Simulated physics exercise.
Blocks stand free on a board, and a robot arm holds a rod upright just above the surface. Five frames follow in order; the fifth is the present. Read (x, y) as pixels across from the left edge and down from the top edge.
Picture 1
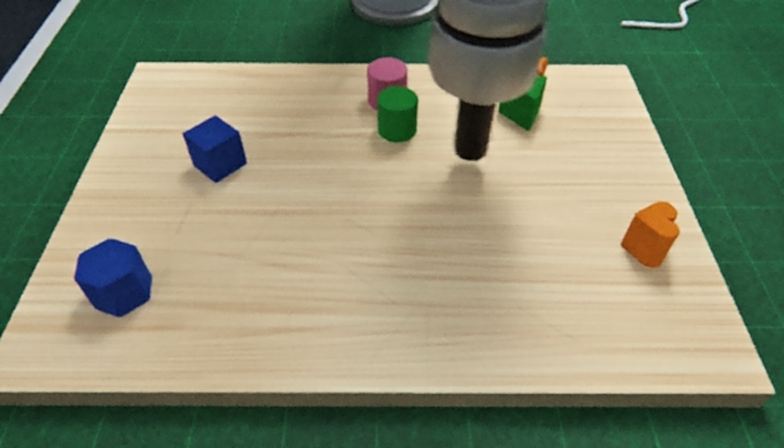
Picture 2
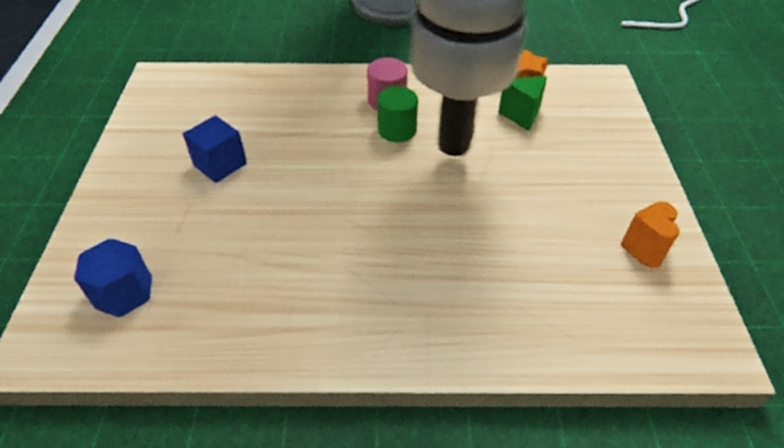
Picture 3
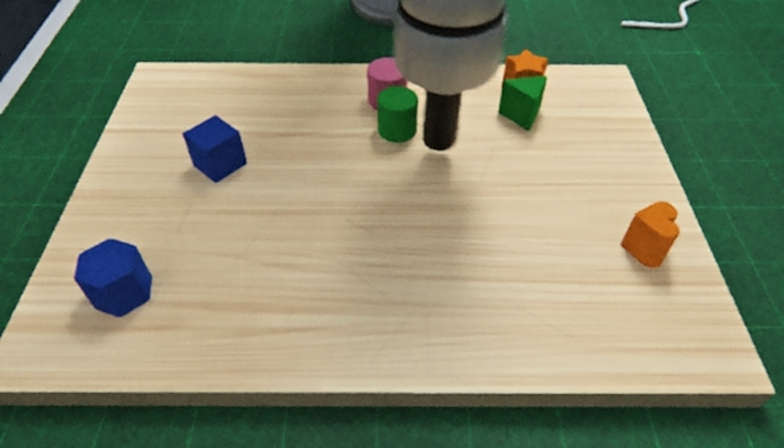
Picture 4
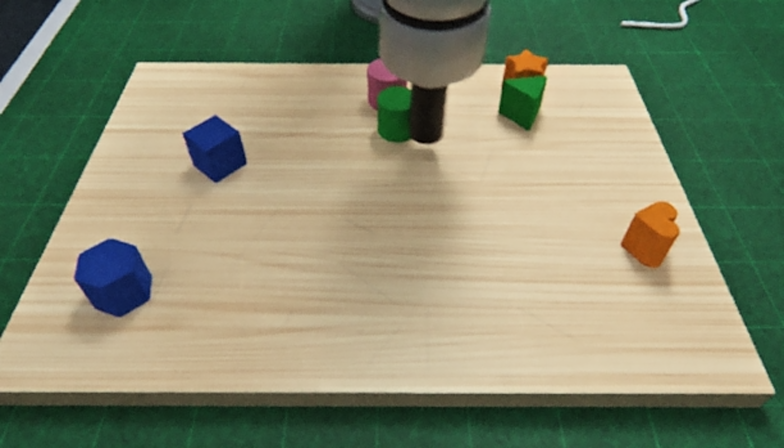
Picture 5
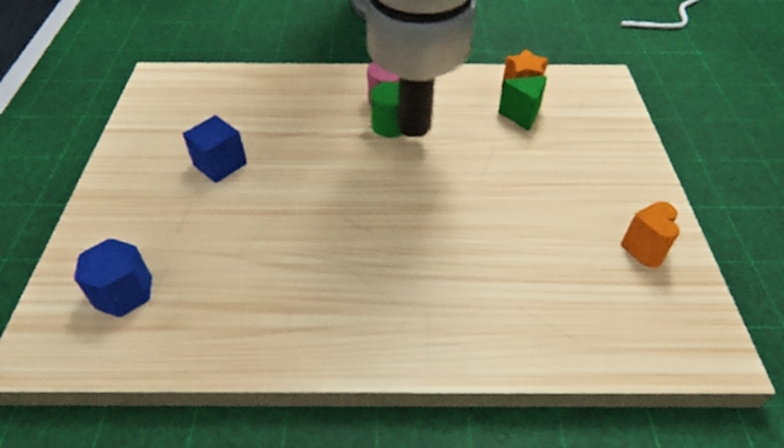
A robot arm holding a dark rod upright moves steadily left and slightly away over a pale wooden board on a green surface, seen from above at an angle by a still camera. Two blue blocks lie on the left, pink and green cylinders, a green block and an orange star at the back, and an orange heart-shaped block on the right. The rod closes on the green cylinder, which finally shifts slightly left.
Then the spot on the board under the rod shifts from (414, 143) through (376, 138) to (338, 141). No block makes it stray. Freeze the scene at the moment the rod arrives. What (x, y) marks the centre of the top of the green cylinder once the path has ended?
It will end up at (362, 84).
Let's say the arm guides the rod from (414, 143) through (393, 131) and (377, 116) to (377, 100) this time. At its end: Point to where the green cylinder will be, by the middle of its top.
Its top middle will sit at (341, 64).
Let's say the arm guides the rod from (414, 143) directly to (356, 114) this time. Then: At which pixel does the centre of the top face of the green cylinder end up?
The centre of its top will be at (337, 64).
On the path given first. Halfway along, rod (376, 123); pink cylinder (384, 63); green cylinder (365, 84).
At the end, rod (337, 126); pink cylinder (384, 63); green cylinder (362, 84).
